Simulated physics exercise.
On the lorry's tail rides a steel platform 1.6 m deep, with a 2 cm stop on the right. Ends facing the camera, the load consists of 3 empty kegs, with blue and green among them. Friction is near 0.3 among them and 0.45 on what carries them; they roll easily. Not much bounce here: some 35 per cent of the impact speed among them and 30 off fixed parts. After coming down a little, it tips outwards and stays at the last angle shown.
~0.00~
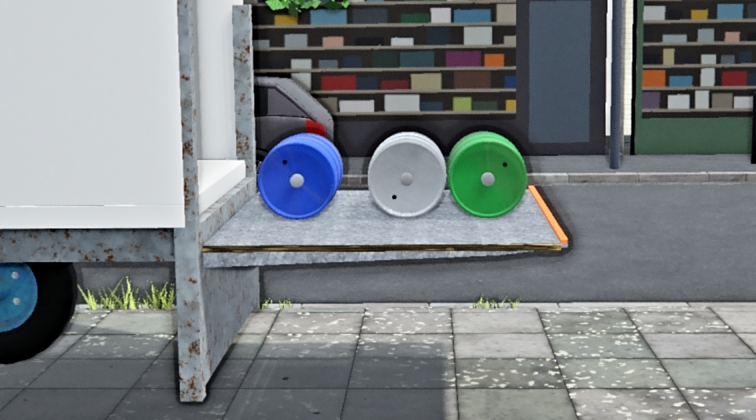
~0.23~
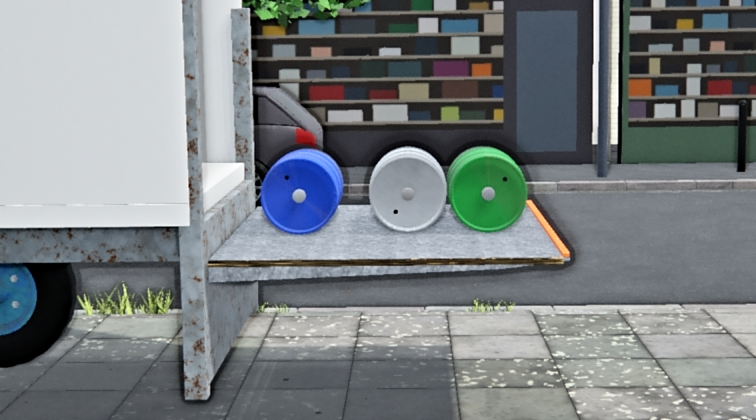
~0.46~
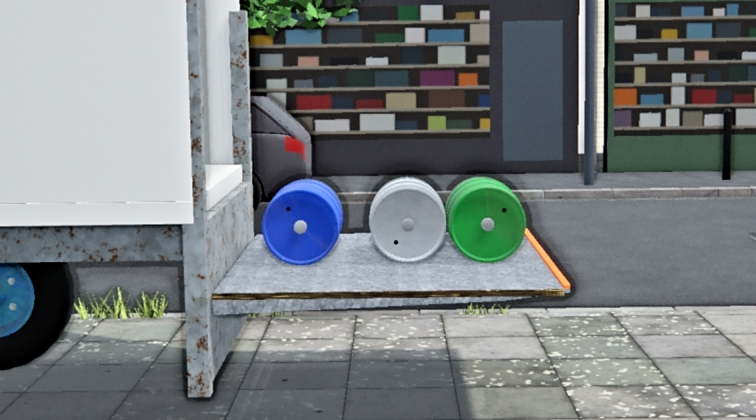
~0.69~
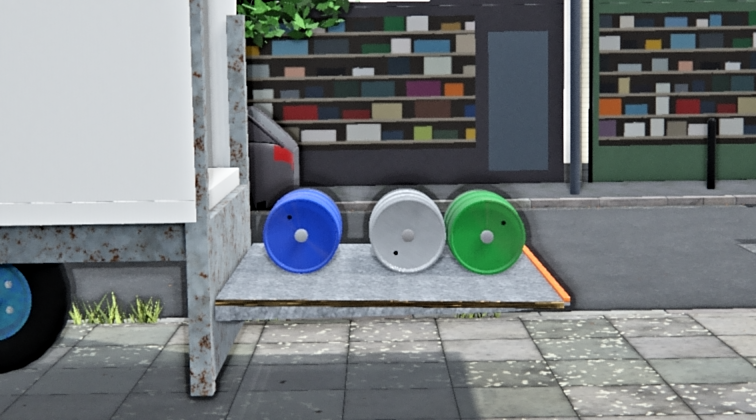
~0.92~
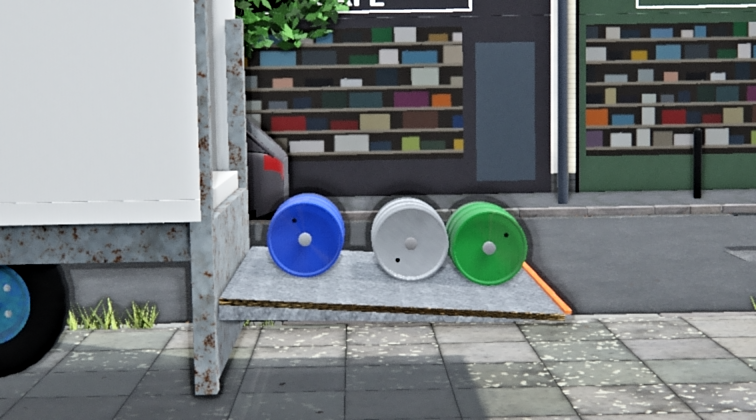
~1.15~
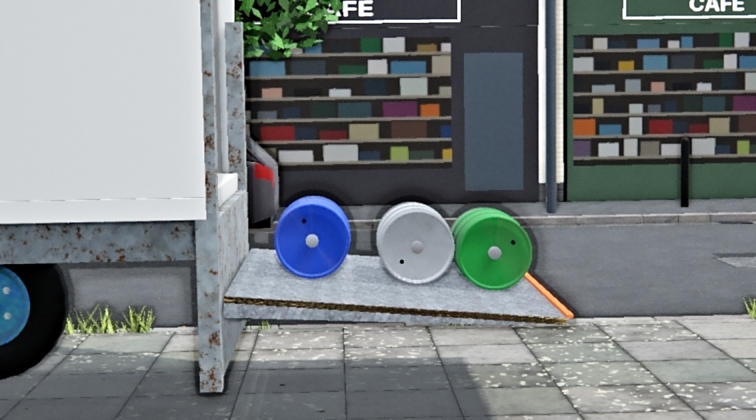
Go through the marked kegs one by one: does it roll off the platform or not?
In the end blue makes it past the stop and green makes it past the stop.
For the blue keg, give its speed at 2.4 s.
Estimate: Some 0.6 m/s.
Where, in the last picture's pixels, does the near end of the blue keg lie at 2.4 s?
Estimated pixel position: About (405, 248).
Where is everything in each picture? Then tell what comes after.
The first picture shows blue (297, 181), green (488, 180); plate level; stop at (564, 242); 3 of the 3 make up the bottom layer on the plate.
The second picture shows blue (299, 197), green (489, 194); plate level.
The third picture shows blue (300, 228), green (488, 225); plate level.
The fourth picture shows blue (301, 236), green (488, 238); plate tilted 1°; stop at (567, 300).
The fifth picture shows blue (305, 240), green (490, 249); plate tilted 4°.
The sixth picture shows blue (312, 241), green (495, 254); plate tilted 5°; stop at (570, 316).
Then, 2.4 s in, blue is on the plate, 75 cm from the stop, rolling right; green is over the stop and falling; 1 of 3 is off.
Then, 3.9 s in, blue is over the stop and falling; green is off the lift, on the ground; 3 of 3 are off.
In the end (6.4 s), blue is off the lift, on the ground; green is on the ground; 3 of 3 are off.
